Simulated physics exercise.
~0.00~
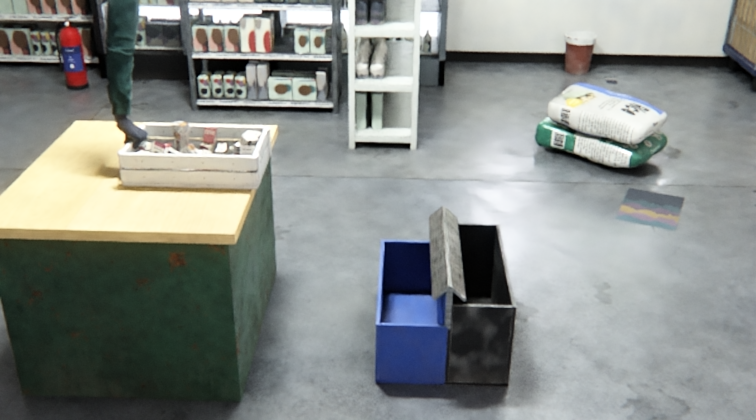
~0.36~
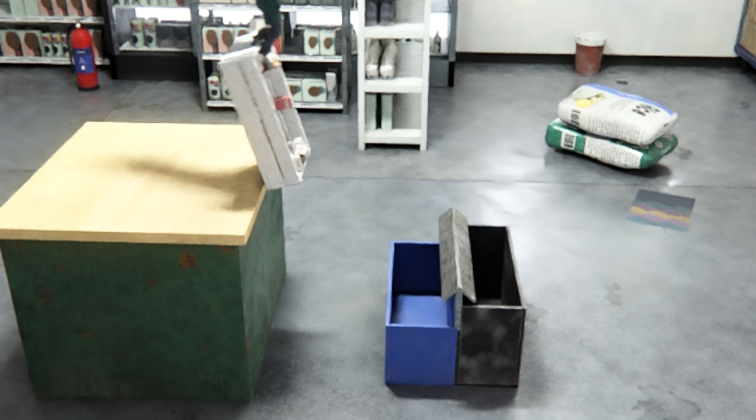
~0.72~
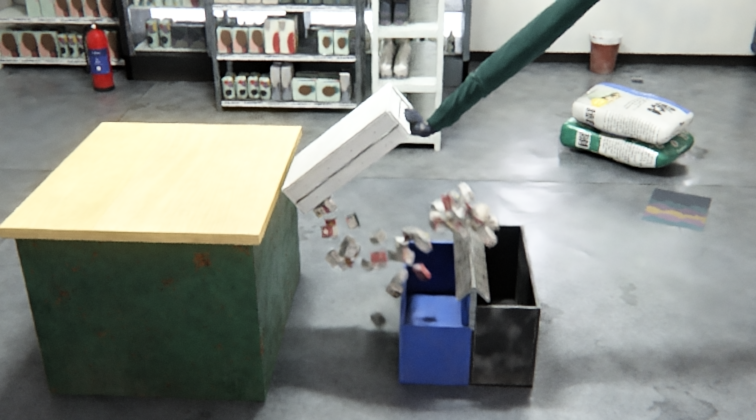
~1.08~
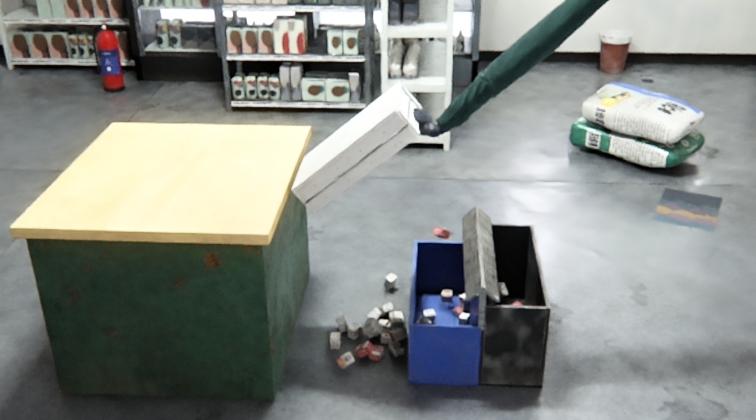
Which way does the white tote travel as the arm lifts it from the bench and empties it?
The white tote moves to the right, going past the edge of the bench as it is tipped over.
